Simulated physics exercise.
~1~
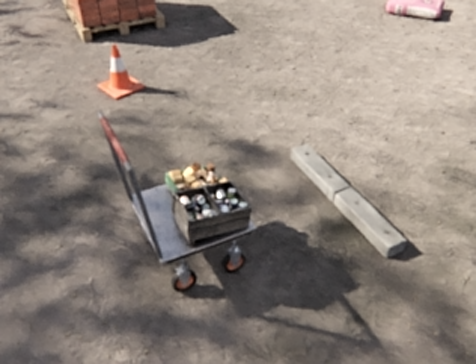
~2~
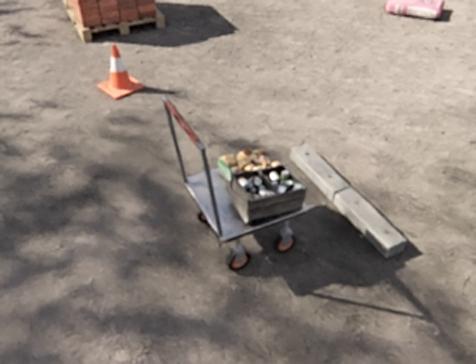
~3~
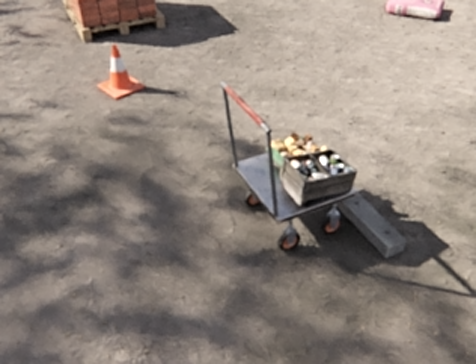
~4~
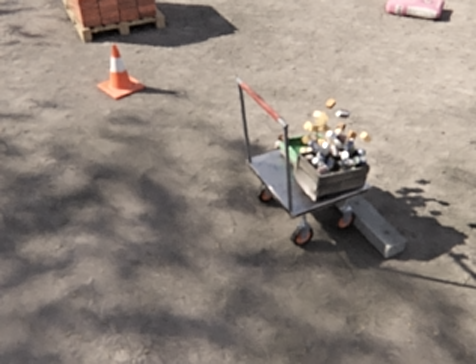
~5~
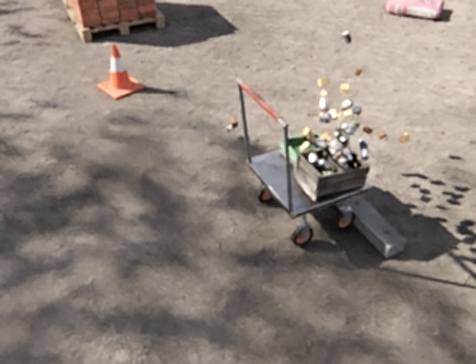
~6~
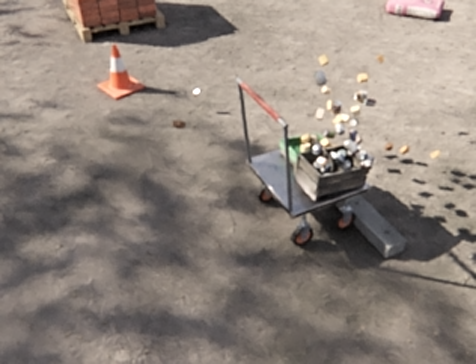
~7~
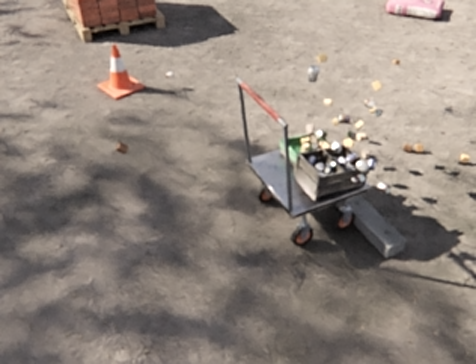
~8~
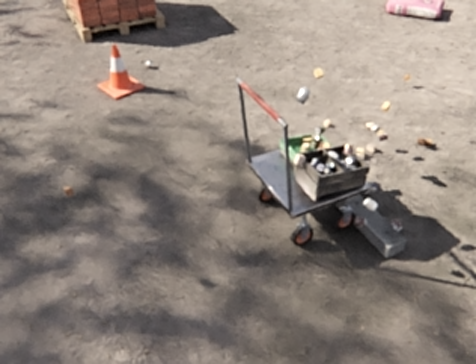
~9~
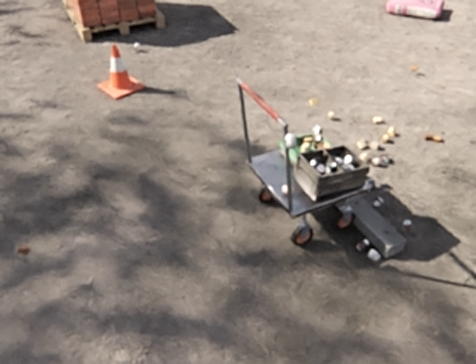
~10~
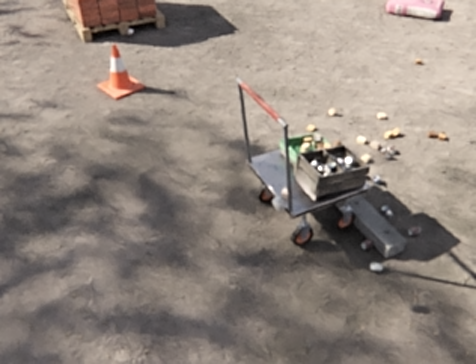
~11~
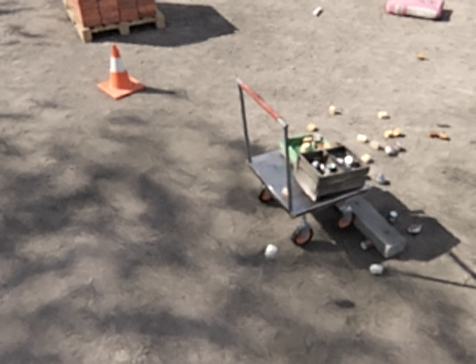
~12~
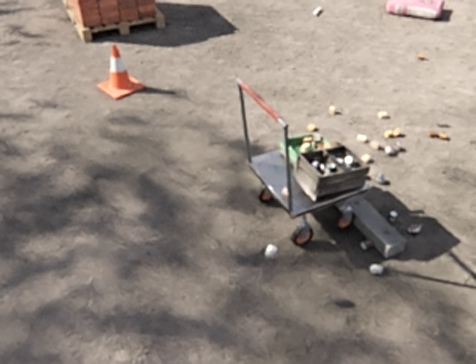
A flatbed trolley carrying two open containers of wooden blocks and small cans rolled right across the dirt and stopped abruptly against a low grey kerb, flinging many pieces up and outward until they lay scattered on the ground, with others still inside.
